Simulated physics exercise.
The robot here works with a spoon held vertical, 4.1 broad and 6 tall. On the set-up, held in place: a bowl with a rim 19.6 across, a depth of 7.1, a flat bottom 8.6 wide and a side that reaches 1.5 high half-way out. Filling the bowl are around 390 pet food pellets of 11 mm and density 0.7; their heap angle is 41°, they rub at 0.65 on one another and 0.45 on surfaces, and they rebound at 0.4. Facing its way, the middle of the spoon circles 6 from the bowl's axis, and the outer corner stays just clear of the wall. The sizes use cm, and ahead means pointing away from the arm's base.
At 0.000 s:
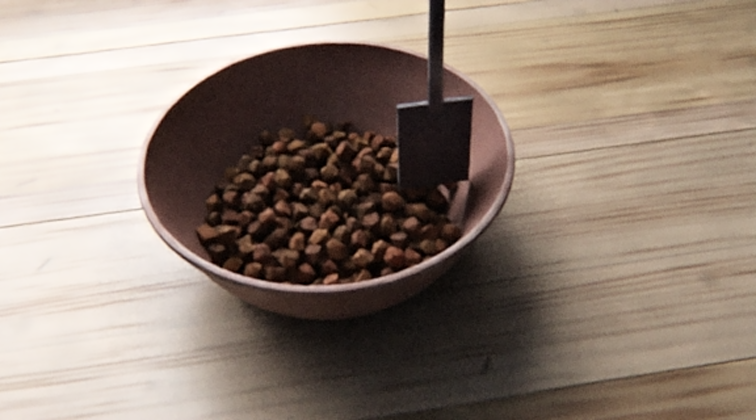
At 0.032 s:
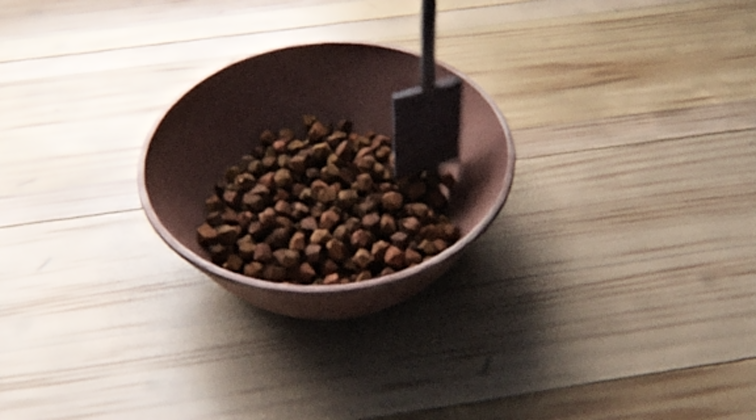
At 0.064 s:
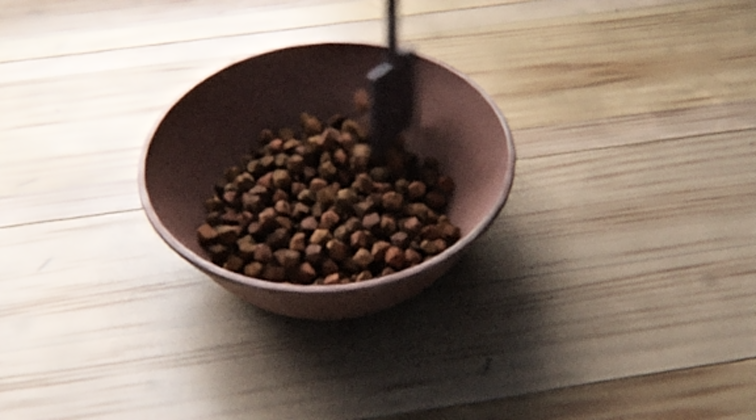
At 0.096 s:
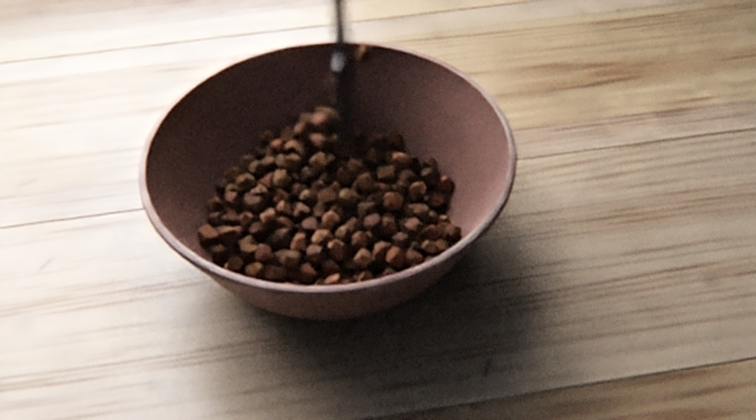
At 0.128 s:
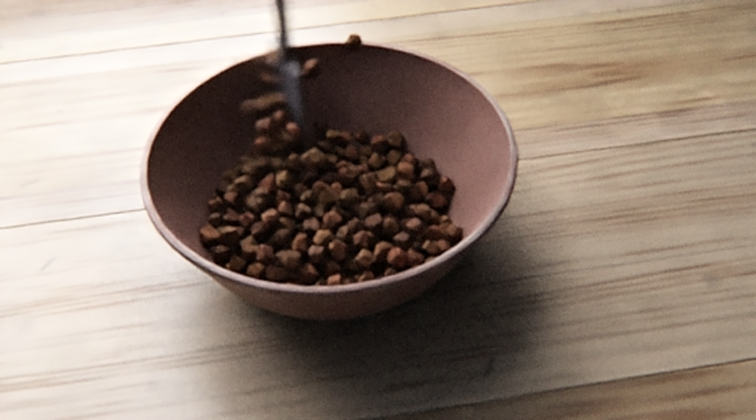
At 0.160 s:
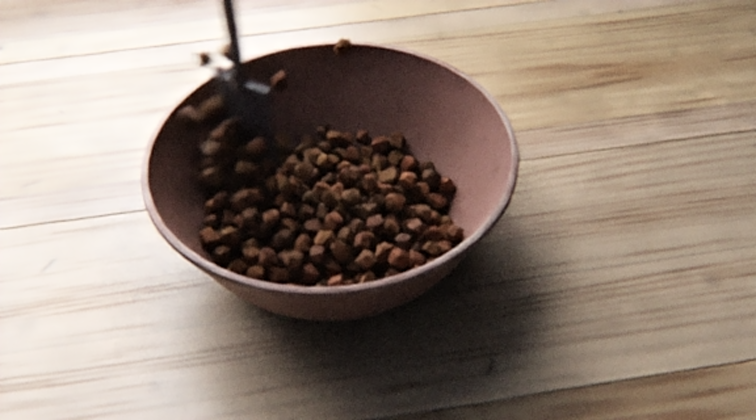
The clip opens on a pinkish-brown bowl of small brown chunks on a wooden surface, with a dark upright spoon at its right side. The spoon sweeps leftward along the far side of the bowl, turning edge-on, then pushes chunks up toward the left rim, with a few scattering loose around it.
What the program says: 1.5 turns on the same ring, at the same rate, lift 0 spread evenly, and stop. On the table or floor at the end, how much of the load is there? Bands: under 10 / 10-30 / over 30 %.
10-30 %.
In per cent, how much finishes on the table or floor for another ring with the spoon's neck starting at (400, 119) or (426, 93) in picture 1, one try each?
Near 25 and 35 in a hundred, one try each.
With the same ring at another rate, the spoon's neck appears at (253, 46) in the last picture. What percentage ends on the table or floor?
It comes to around 10 percent.
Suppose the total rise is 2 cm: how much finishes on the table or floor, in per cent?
About 0 percent.
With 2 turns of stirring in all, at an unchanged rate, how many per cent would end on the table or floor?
Close to 20 in a hundred.
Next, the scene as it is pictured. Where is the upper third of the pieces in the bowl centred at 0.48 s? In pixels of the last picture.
Roughly pixel (319, 168).
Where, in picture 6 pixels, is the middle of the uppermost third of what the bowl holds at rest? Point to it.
Roughly pixel (323, 232).
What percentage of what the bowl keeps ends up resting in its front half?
Roughly 55 per cent.
By 0.32 s, 290° round, highest piece 10 above the table; 375 in the bowl, 4 on the table or floor, 15 in flight or on the tool.
By 0.48 s, 84° round, highest piece 10 above the table; 347 in the bowl, 25 on the table or floor, 22 in flight or on the tool.
By 0.76 s, 180° round, highest piece 6 above the table; 332 in the bowl, 62 on the table or floor.
By 1.46 s, 180° round, highest piece 5 above the table; 332 in the bowl, 62 on the table or floor.
Final count, 332 in the bowl, 62 on the table or floor. That is 16 % on the table or floor.
